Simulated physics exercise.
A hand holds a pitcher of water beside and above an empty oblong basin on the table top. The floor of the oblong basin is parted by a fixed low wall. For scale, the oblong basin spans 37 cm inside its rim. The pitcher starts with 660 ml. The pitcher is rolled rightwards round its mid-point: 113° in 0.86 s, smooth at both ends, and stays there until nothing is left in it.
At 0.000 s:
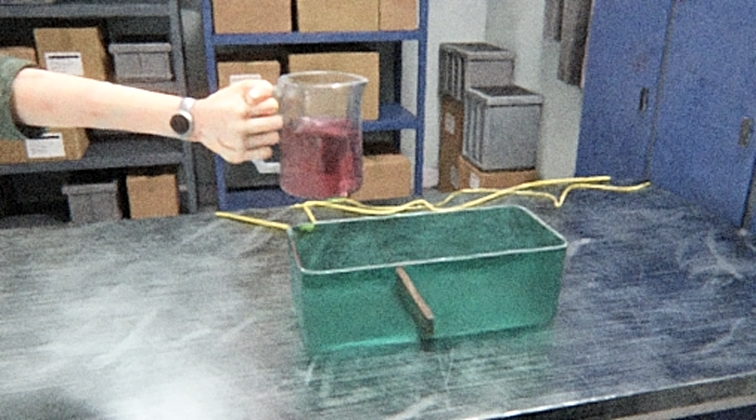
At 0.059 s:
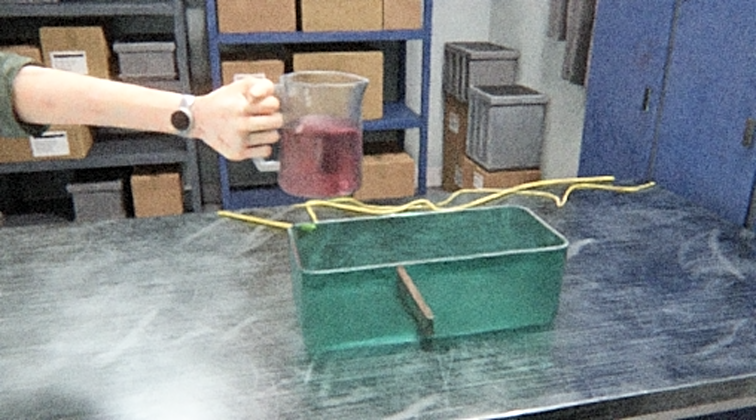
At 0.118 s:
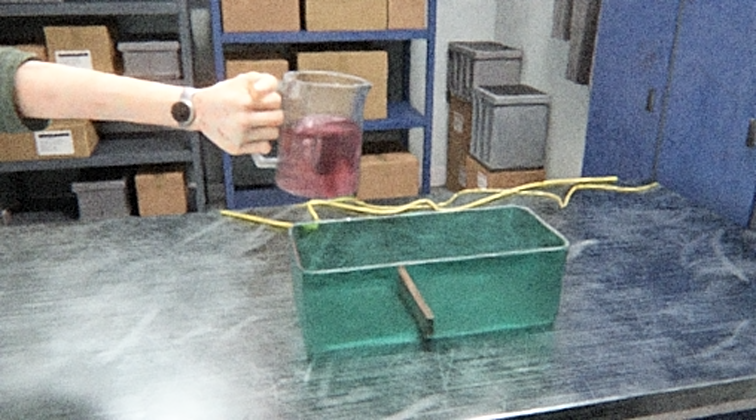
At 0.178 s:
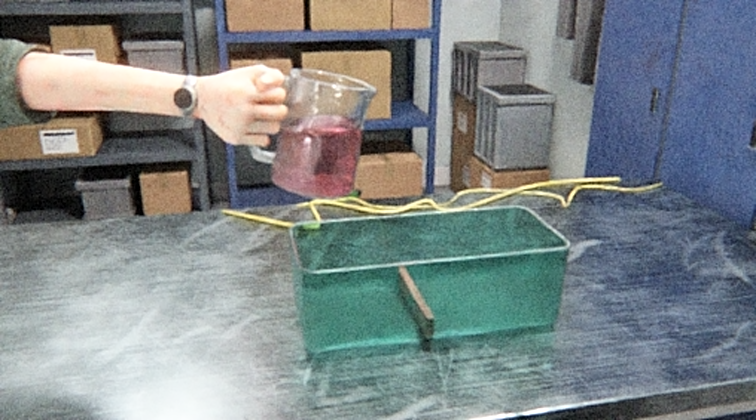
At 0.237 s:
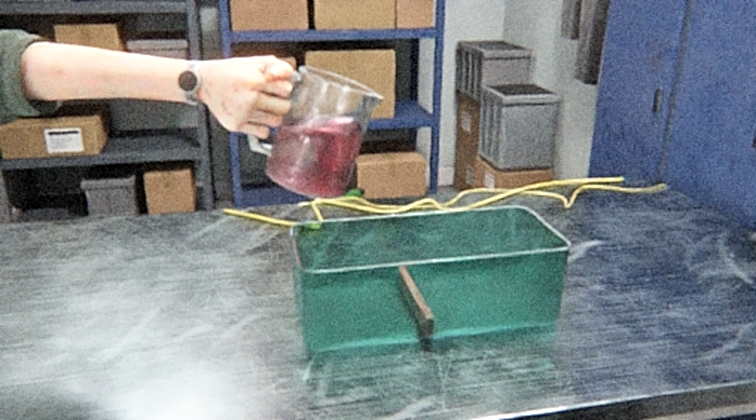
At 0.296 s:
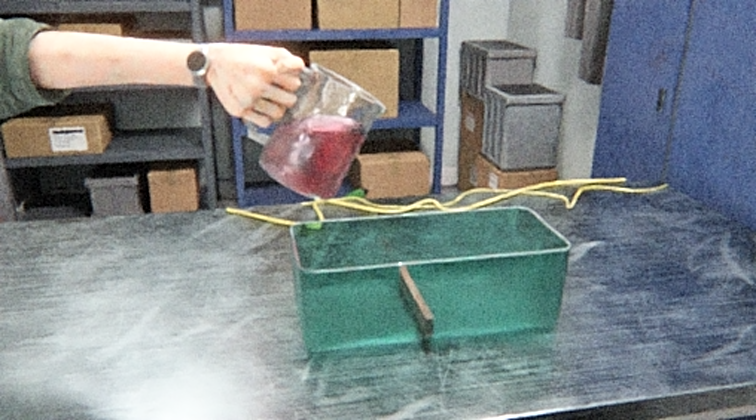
A hand holding a clear pitcher of reddish liquid above a green oblong basin on a table, smoothly tilting it rightwards.
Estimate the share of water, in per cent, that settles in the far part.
The far part has some 80 per cent.
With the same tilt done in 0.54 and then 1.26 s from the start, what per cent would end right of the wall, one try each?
In turn about 75 and 80 per cent.
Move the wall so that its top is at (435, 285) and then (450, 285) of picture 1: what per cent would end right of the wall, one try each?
In turn about 15 and 10 per cent.
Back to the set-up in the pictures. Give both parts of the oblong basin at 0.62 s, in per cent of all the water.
Some 0 per cent left and 0 right.
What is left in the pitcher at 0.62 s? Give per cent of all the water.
Some 82 per cent.
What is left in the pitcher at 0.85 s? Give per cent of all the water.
About 24 per cent.
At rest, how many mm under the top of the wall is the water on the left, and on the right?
Some 24 mm on the left and 10 mm on the right.
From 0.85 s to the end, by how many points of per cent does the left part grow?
Some 10 per cent.
Then, 0.62 s in, the tilt is 92° and 83 per cent is still to pour, 0 is left of the wall and 0 right of it.
Then, 0.85 s in, the tilt is 113° and 24 per cent is still to pour, 7 is left of the wall and 47 right of it.
Then, 1.09 s in, the tilt is 113° and 2 per cent is still to pour, 14 is left of the wall and 77 right of it.
Then, 1.36 s in, the tilt is 113° and 0 per cent is still to pour, 18 is left of the wall and 80 right of it.
Finally, 18 per cent lies left of the wall, 80 right of it and 2 outside.
